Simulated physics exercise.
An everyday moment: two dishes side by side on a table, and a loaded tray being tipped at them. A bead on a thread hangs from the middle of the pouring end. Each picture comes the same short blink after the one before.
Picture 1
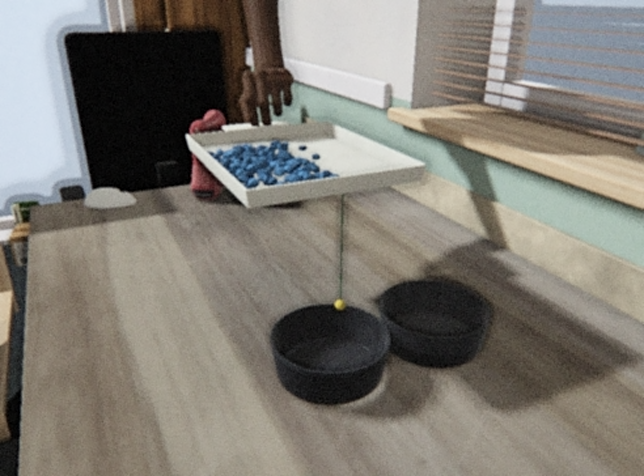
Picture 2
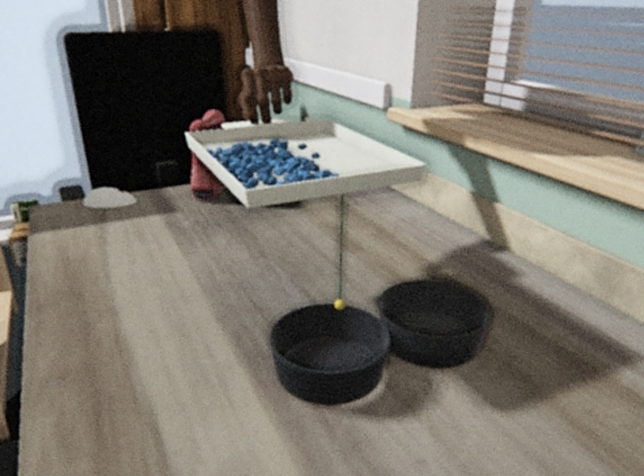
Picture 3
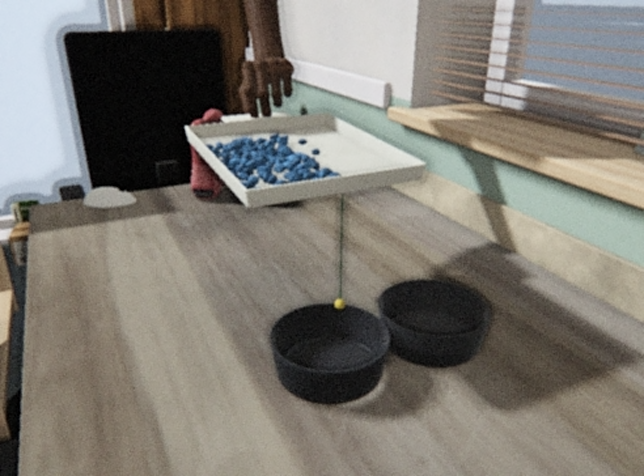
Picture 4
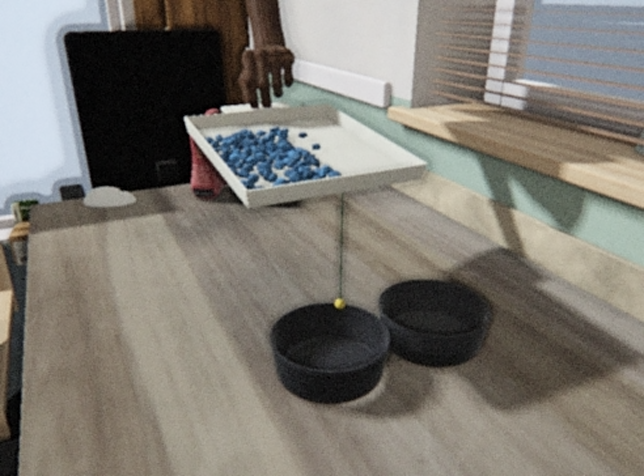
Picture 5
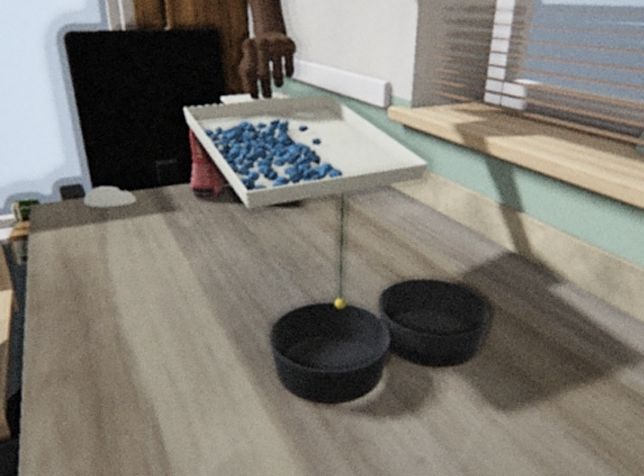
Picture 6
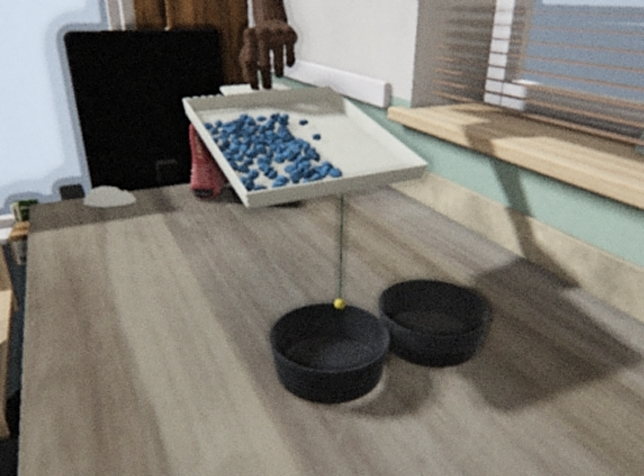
White tray of small blue stones slowly tilting as its far end rises, above two dark dishes on a wooden table.
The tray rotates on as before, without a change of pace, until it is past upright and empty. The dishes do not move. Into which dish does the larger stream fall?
The left-hand dish gets more.
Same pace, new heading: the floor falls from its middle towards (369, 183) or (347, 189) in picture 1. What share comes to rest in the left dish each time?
First some 20, then 50 per cent.
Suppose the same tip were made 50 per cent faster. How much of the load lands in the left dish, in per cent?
Roughly 60 in a hundred.
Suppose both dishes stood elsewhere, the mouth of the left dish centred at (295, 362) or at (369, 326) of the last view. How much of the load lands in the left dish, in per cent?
Roughly 70 per cent, and 50 per cent.
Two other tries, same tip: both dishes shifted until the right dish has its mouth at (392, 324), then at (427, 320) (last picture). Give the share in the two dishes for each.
In turn 90 and 90 in a hundred.
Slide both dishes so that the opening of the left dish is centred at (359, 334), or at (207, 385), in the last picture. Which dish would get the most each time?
In turn: The left-hand dish; right.
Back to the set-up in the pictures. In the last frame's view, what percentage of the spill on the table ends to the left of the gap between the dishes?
Roughly 60 in a hundred.
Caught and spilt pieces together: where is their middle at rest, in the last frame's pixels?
At about (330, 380).
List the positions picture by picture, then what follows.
In the first frame, corners of the pouring end at (248, 189) and (422, 164), level; middle of the load at (273, 166), aquarium stones; left dish at (359, 384); right dish at (467, 349); bead on its thread at (340, 305).
In the second frame, corners of the pouring end at (248, 189) and (422, 164), level; middle of the load at (272, 165).
In the third frame, corners of the pouring end at (248, 189) and (422, 163), tipped barely, level across its low end; middle of the load at (272, 161).
In the fourth frame, corners of the pouring end at (248, 190) and (423, 163), tipped a little, level across its low end; middle of the load at (272, 157).
In the fifth frame, corners of the pouring end at (249, 190) and (424, 163), tipped a little, level across its low end; middle of the load at (273, 152).
In the sixth frame, corners of the pouring end at (249, 191) and (424, 163), tipped a little, level across its low end; middle of the load at (272, 149); left dish at (358, 384); right dish at (467, 348).
Soon, tray tipped steeply; all on the tray.
A while on, tray tipped right over; about a third on the tray; about a quarter in the left dish; about a quarter outside both; a small part in the air.
Towards the end, tray tipped past a quarter turn; about half in the left dish; a small part in the right dish; about a third outside both.
Finally, tray tipped past a quarter turn; about half in the left dish; a small part in the right dish; about a third outside both.
